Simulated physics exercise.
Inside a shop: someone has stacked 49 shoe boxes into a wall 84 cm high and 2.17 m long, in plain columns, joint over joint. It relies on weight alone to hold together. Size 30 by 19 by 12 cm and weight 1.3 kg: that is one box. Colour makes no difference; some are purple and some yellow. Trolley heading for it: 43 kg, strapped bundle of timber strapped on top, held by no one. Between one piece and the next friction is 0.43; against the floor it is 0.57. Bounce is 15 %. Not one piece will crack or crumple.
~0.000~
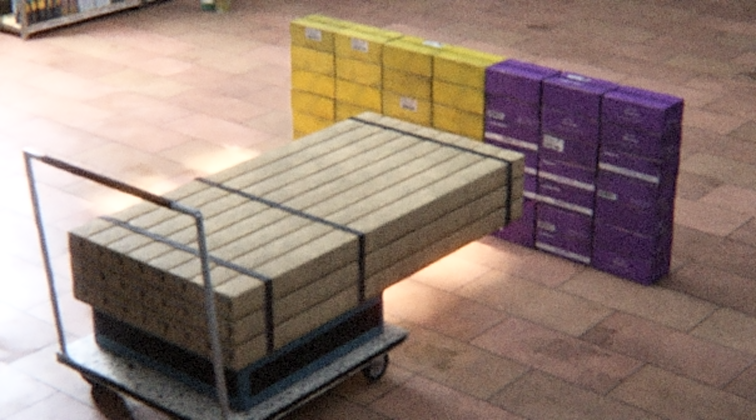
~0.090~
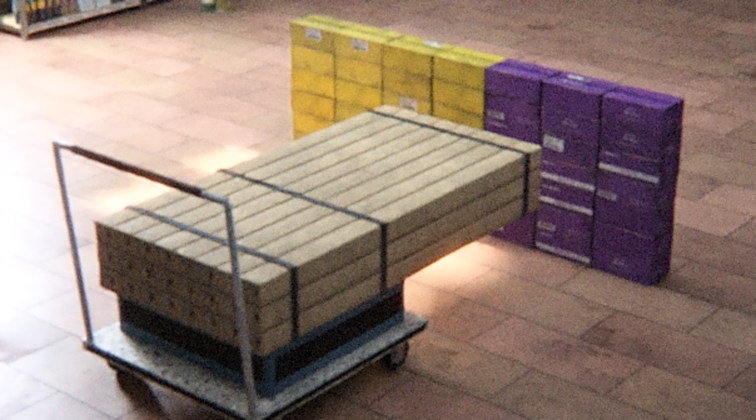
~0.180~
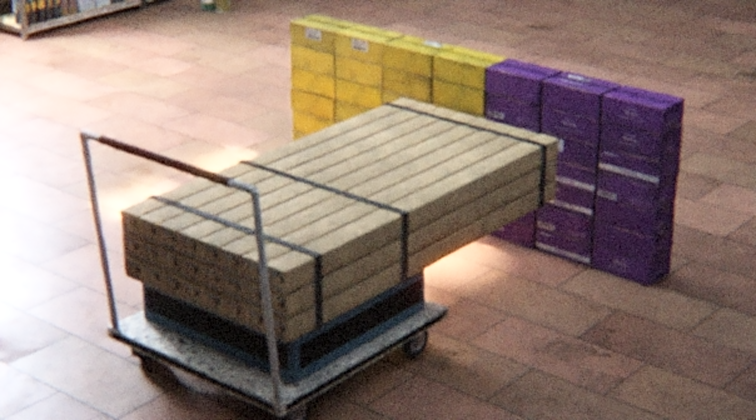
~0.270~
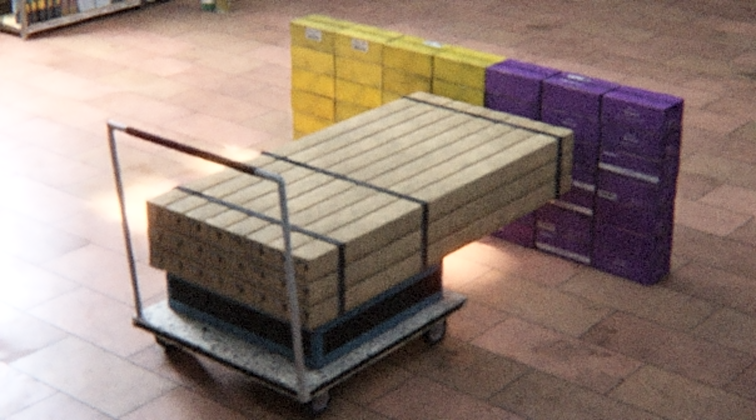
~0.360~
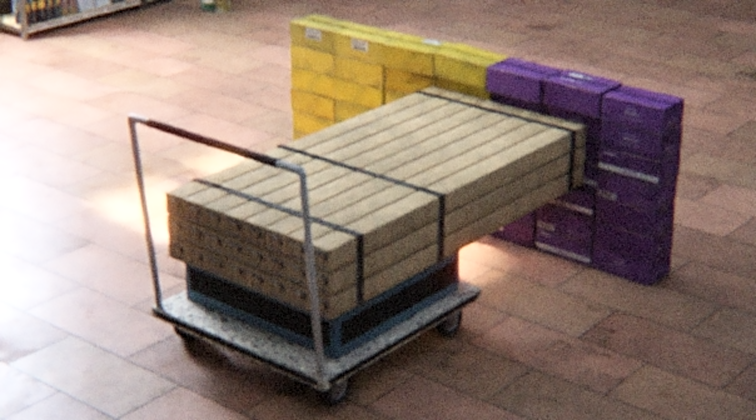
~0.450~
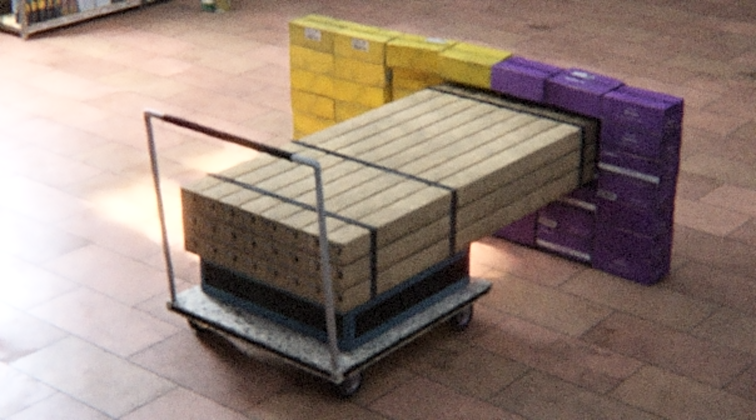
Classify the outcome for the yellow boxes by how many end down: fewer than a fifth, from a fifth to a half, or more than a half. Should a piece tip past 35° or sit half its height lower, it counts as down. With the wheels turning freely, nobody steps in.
It is from a fifth to a half.
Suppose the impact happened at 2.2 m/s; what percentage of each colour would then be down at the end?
Down at the end: Yellow 30 per cent, purple 30 per cent.
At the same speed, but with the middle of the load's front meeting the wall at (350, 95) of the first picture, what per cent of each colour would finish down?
For yellow it's 70 per cent, for purple 0 per cent.
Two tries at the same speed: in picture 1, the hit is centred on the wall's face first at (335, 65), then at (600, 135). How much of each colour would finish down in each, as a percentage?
For yellow it's 70 then 0 per cent, for purple 0 then 60 per cent.
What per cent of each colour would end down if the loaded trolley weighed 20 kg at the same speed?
Yellow 30, purple 40 per cent.
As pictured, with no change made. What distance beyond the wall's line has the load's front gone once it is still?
It sits some 70 cm past it.
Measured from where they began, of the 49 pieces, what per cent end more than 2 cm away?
Fraction: 50 %.
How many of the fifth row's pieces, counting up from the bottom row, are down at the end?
Row tally: 4.
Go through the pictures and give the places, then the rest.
In the first picture (pixels give the middle of a visible side), load (517, 177) 44 cm short of the wall; top yellow box (407, 61); top purple box (512, 86); none has stirred.
Load (535, 169) 31 cm short of the wall; top yellow box (407, 61), in the second picture.
Load (551, 160) 19 cm short of the wall; top yellow box (407, 61), in the third picture.
Load (567, 153) 6 cm short of the wall; top yellow box (407, 61), in the fourth picture.
Load (580, 146) 46 mm into the wall's line; top yellow box (408, 60); movement in 13 of them, in the fifth picture.
Load (590, 142) 12 cm into the wall's line; top yellow box (414, 59) 36 mm from its place; top purple box (516, 84) 33 mm from its place; movement in 28 of them, in the sixth picture.
After 0.66 s, load 25 cm past the wall's line, still rolling; 1 of the 28 yellow boxes down (3 of 49 in all colours); top yellow box 9° from how it stood; top purple box 5° from how it stood.
After 0.96 s, load 40 cm past the wall's line, still rolling; 11 of the 28 yellow boxes down (22 of 49 in all colours); top yellow box 69° from how it stood, 25 cm lower; top purple box upside down.
In the end (2.4 s), load 70 cm past the wall's line, stopped; 11 of the 28 yellow boxes down (25 of 49 in all colours); top yellow box upside down; top purple box upside down. That is 39 per cent. From the last view, middles, top yellow box near (557, 137), top purple box near (581, 157).
